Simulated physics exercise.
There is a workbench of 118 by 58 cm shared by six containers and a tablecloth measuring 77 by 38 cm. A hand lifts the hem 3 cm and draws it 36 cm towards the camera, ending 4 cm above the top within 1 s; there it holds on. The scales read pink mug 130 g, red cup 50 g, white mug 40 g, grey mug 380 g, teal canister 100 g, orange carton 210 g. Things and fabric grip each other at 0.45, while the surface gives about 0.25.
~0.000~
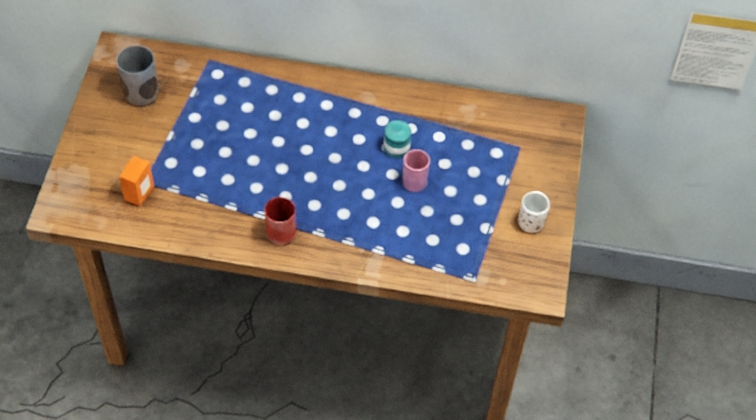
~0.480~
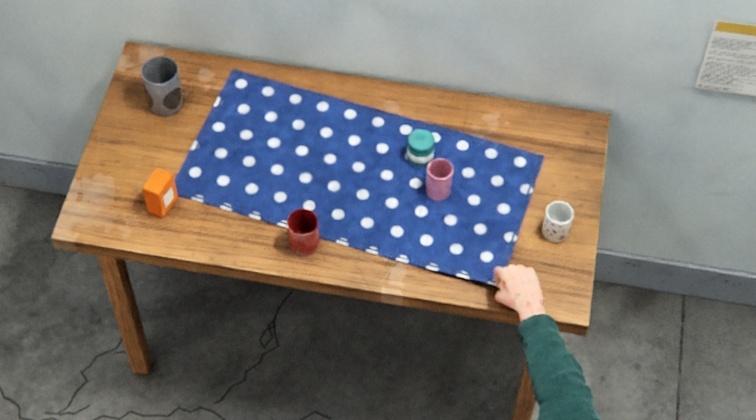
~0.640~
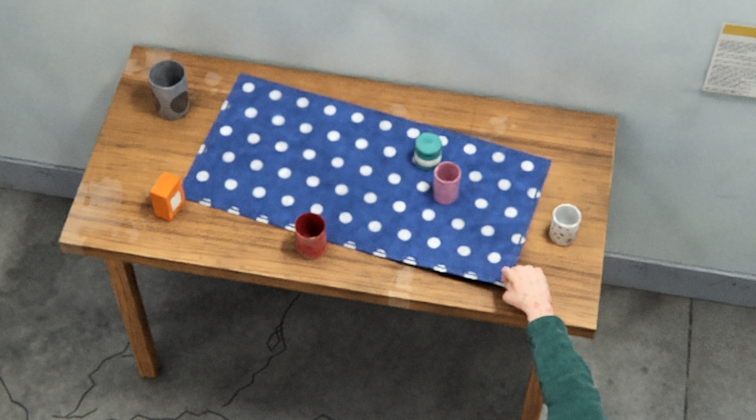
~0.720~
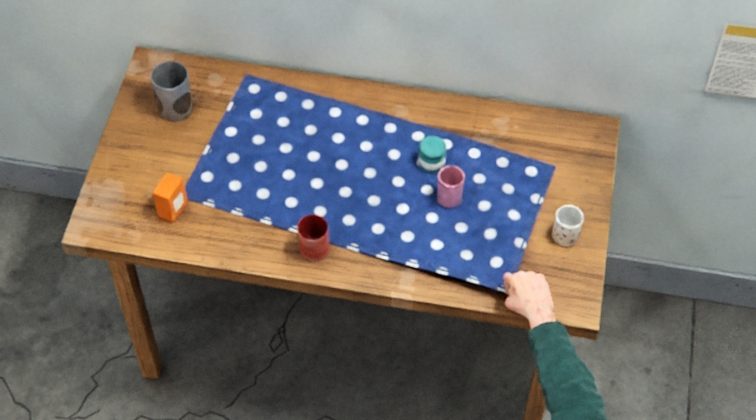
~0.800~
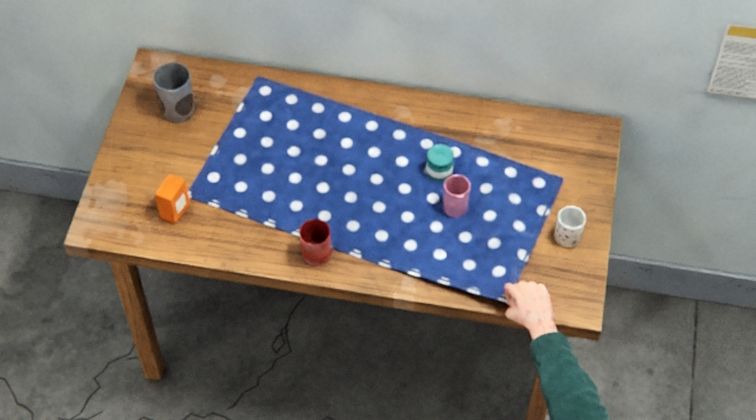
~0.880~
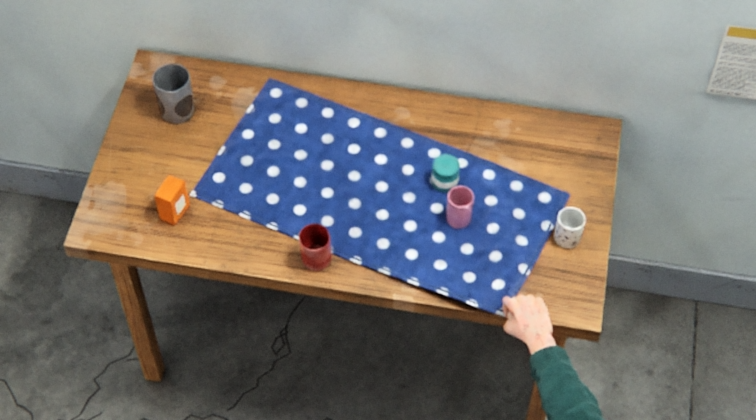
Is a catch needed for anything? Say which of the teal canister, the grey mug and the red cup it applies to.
The teal canister is off, the grey mug is on, the red cup is off.
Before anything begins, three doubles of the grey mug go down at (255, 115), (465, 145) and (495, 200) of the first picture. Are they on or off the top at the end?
First keeps its place, second leaves the top, third leaves the top.
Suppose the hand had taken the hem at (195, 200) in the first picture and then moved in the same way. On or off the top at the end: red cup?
Then: Red cup falls off.
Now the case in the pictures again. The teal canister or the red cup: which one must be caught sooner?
Red.
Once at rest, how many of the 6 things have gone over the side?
I make it 3.
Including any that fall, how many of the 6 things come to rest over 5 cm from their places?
Count recorded: 4.
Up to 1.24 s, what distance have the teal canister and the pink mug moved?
Estimate: Teal canister near 25 cm, pink mug near 25 cm.
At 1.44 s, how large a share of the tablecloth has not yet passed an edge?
I'd estimate close to 65 per cent.
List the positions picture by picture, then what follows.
Teal canister (398, 130); grey mug (135, 59); red cup (280, 210); tablecloth corners (209, 60) (520, 147) (475, 282), in the first frame.
Red cup (303, 221); orange carton (158, 181); tablecloth corners (233, 70) (544, 156); grip (500, 287), in the second frame.
Tablecloth corners (241, 73) (552, 160); grip (507, 287), in the third frame.
Teal canister (433, 146); pink mug (452, 176); tablecloth corners (246, 75) (556, 166); grip (509, 293), in the fourth frame.
Teal canister (441, 154); red cup (315, 231); pink mug (457, 185); tablecloth corners (258, 76) (564, 179); grip (510, 304), in the fifth frame.
Teal canister (446, 165); grey mug (171, 78); red cup (315, 236); tablecloth corners (270, 78) (570, 194); grip (508, 317), in the sixth frame.
After 1.1 s, 90 % of the tablecloth is still over the top; teal canister 15 cm off its start, red cup 7 cm off its start, pink mug 15 cm off its start.
After 1.2 s, 80 % of the tablecloth is still over the top; teal canister 24 cm off its start, red cup 11 cm off its start, pink mug 24 cm off its start.
After 1.4 s, 65 % of the tablecloth is still over the top; teal canister 33 cm off its start at (483, 265), red cup over the edge, pink mug 35 cm off its start at (485, 313).
After 1.6 s, 45 % of the tablecloth is still over the top; teal canister 44 cm off its start, red cup over the edge, pink mug over the edge.
After 3.2 s, 0 % of the tablecloth is still over the top; teal canister over the edge, red cup over the edge, grey mug 0 cm off its start at (171, 78), pink mug over the edge.
